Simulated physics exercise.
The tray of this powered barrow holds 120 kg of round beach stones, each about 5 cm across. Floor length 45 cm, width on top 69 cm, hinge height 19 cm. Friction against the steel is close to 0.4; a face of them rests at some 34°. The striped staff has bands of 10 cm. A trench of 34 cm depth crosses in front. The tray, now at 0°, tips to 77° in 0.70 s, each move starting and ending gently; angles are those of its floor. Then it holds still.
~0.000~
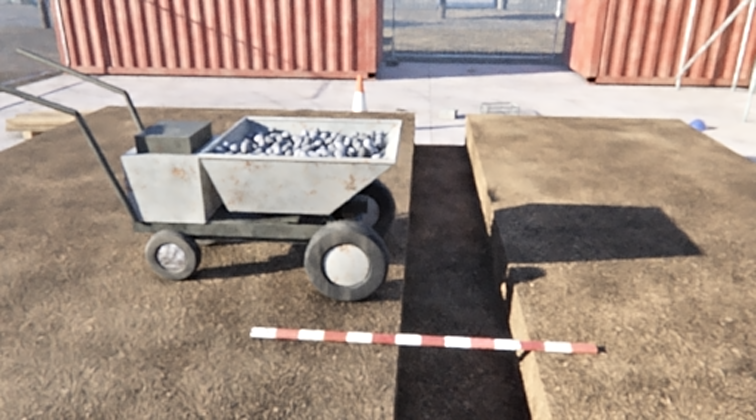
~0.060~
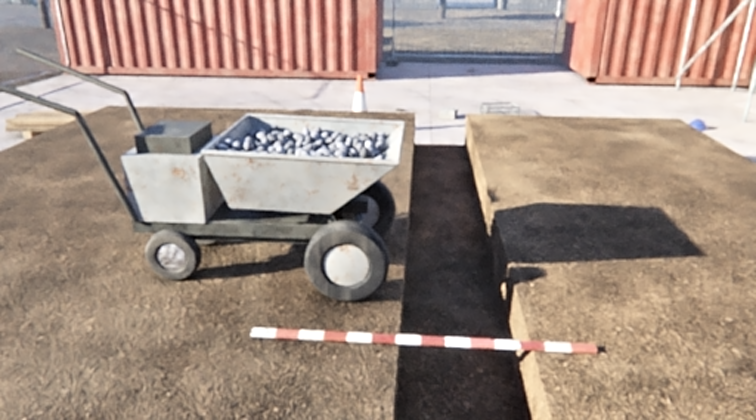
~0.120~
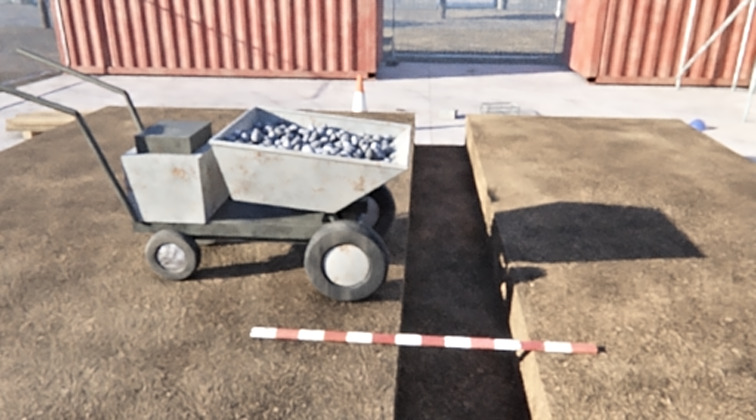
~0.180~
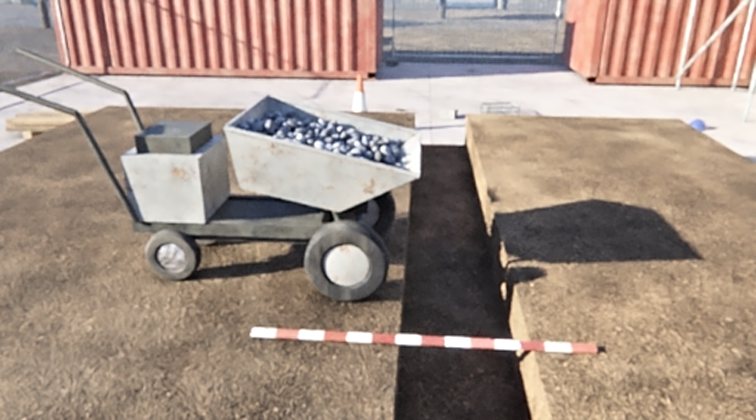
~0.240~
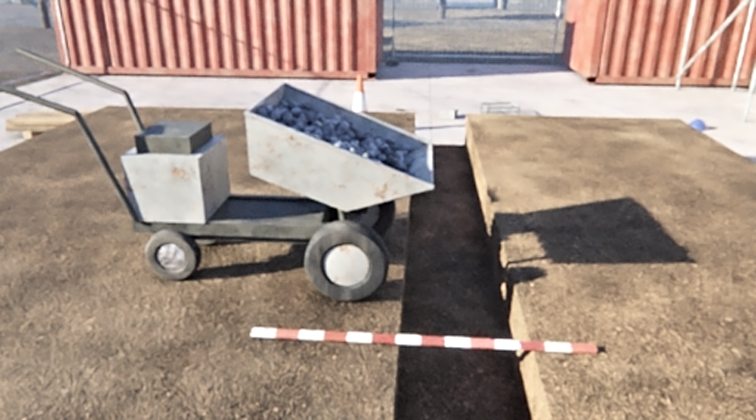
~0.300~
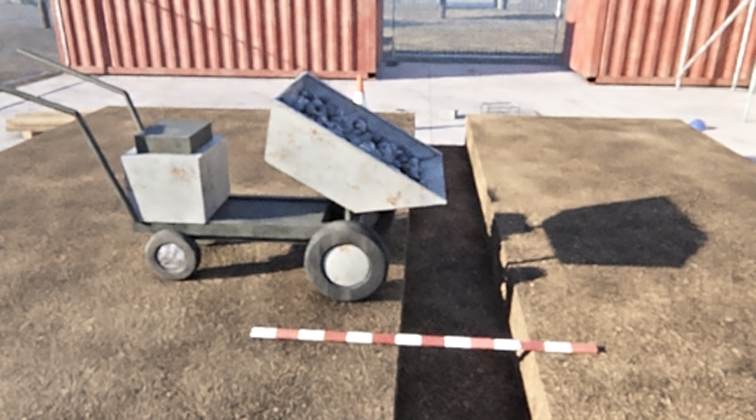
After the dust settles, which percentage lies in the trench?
Close to 74 in a hundred.
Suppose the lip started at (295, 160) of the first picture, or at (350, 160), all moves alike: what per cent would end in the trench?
First some 85, then 100 per cent.
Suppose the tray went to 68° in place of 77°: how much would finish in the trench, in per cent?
It would be near 55 per cent.
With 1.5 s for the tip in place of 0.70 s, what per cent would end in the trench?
It would be near 80 per cent.
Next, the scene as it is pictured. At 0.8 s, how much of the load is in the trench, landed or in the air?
Some 50 per cent.
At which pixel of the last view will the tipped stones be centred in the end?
Near (484, 320).
After 0.5 s the floor is at 64°; 100 % in the tray; the foremost stones are at (461, 227).
After 0.8 s the floor is at 77°; 42 % in the tray, 48 % in the trench, 10 % past the trench; the foremost stones are at (550, 285).
After 1.1 s the floor is at 77°; 0 % in the tray, 74 % in the trench, 26 % past the trench; the foremost stones are at (728, 290).
After 3.1 s the floor is at 77°; 0 % in the tray, 74 % in the trench, 26 % past the trench; the foremost stones are past the picture's edge.
